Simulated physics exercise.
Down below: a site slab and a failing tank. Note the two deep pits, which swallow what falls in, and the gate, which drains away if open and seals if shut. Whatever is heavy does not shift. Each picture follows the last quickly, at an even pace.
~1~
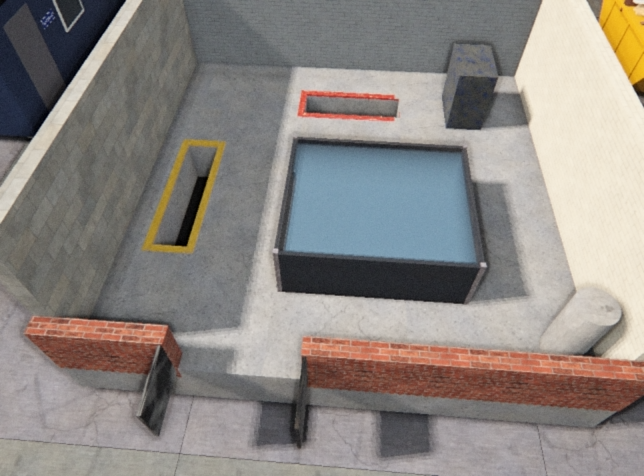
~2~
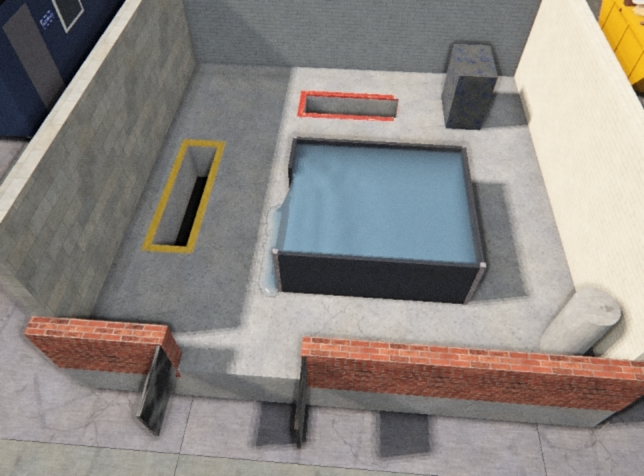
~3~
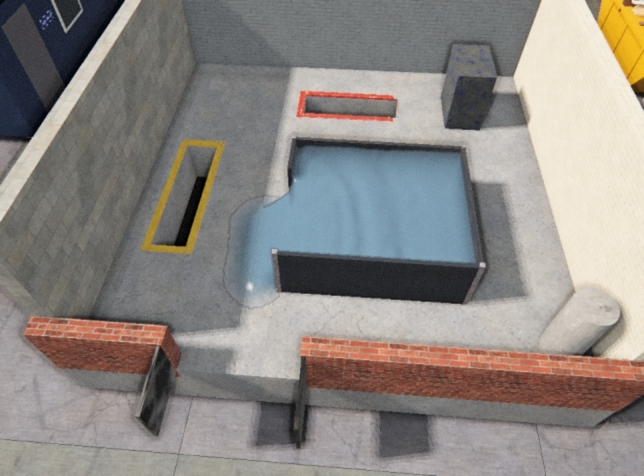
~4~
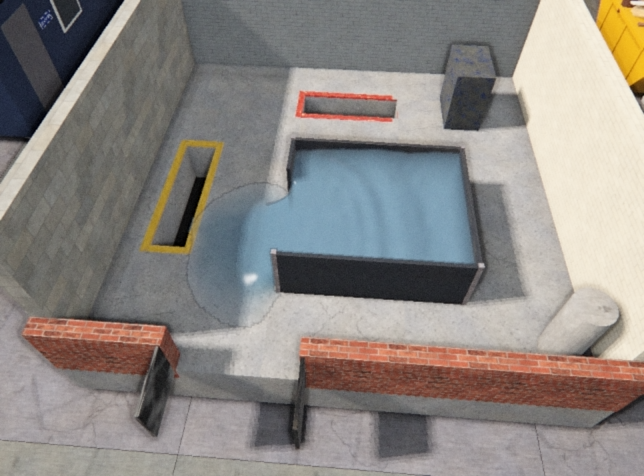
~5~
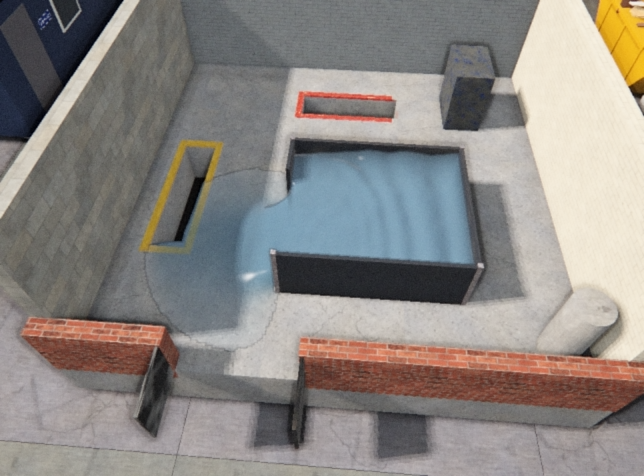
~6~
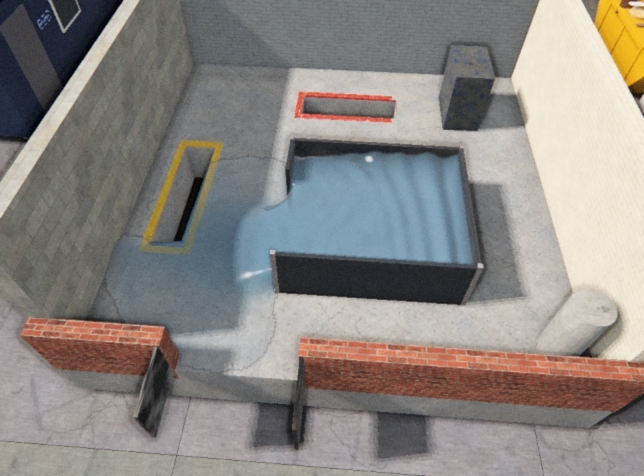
Water pouring from the left side of a dark open tank, spreading across a walled concrete slab around a yellow-edged pit.
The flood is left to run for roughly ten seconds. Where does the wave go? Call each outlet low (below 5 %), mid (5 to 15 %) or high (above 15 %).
Outlets - gate: Mid; red pit: Low; yellow pit: High.
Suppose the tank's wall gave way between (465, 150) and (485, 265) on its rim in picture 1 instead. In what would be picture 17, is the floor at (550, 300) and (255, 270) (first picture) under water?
The first would be drenched and the second still unwetted.
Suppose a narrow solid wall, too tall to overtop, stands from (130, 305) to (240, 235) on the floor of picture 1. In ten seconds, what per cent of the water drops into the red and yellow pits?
Red 2 %, yellow 45 %.
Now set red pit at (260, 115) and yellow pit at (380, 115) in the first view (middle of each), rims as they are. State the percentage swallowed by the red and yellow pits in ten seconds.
Red: 30 %; yellow: 10 %.
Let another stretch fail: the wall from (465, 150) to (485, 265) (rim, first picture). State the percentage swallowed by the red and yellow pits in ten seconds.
The red pit takes 20 per cent and the yellow pit 20 per cent.
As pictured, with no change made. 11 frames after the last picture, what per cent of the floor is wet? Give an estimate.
Estimate: Near 20 %.
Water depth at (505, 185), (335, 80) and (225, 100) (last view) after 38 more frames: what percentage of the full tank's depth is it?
Depths of roughly 0, 2 and 2 per cent.
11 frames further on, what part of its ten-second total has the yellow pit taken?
Working it through, I arrive at 30 %.
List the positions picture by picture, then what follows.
The open tank at (378, 199) is whole and still, in the first picture.
Water pours out at (287, 233) and has run to (274, 294), in the second picture.
Water pours out at (287, 235) and has run to (252, 204), in the third picture.
The front is at (203, 215), out from the gap at (286, 237), in the fourth picture.
Water pours out at (286, 238) and has run to (151, 252), in the fifth picture.
The front is at (108, 270), out from the gap at (285, 238), in the sixth picture.
A moment on, water covers 20 % of the floor; the gate 0 %, the red pit 0 %, the yellow pit 9 %.
Next, water covers 20 % of the floor; the gate 1 %, the red pit 0 %, the yellow pit 18 %.
Then, water covers 30 % of the floor; the gate 3 %, the red pit 0 %, the yellow pit 32 %.
Later, water covers 45 % of the floor; the gate 9 %, the red pit 0 %, the yellow pit 49 %.
In the end, water covers 55 % of the floor; the gate 12 %, the red pit 1 %, the yellow pit 60 %.
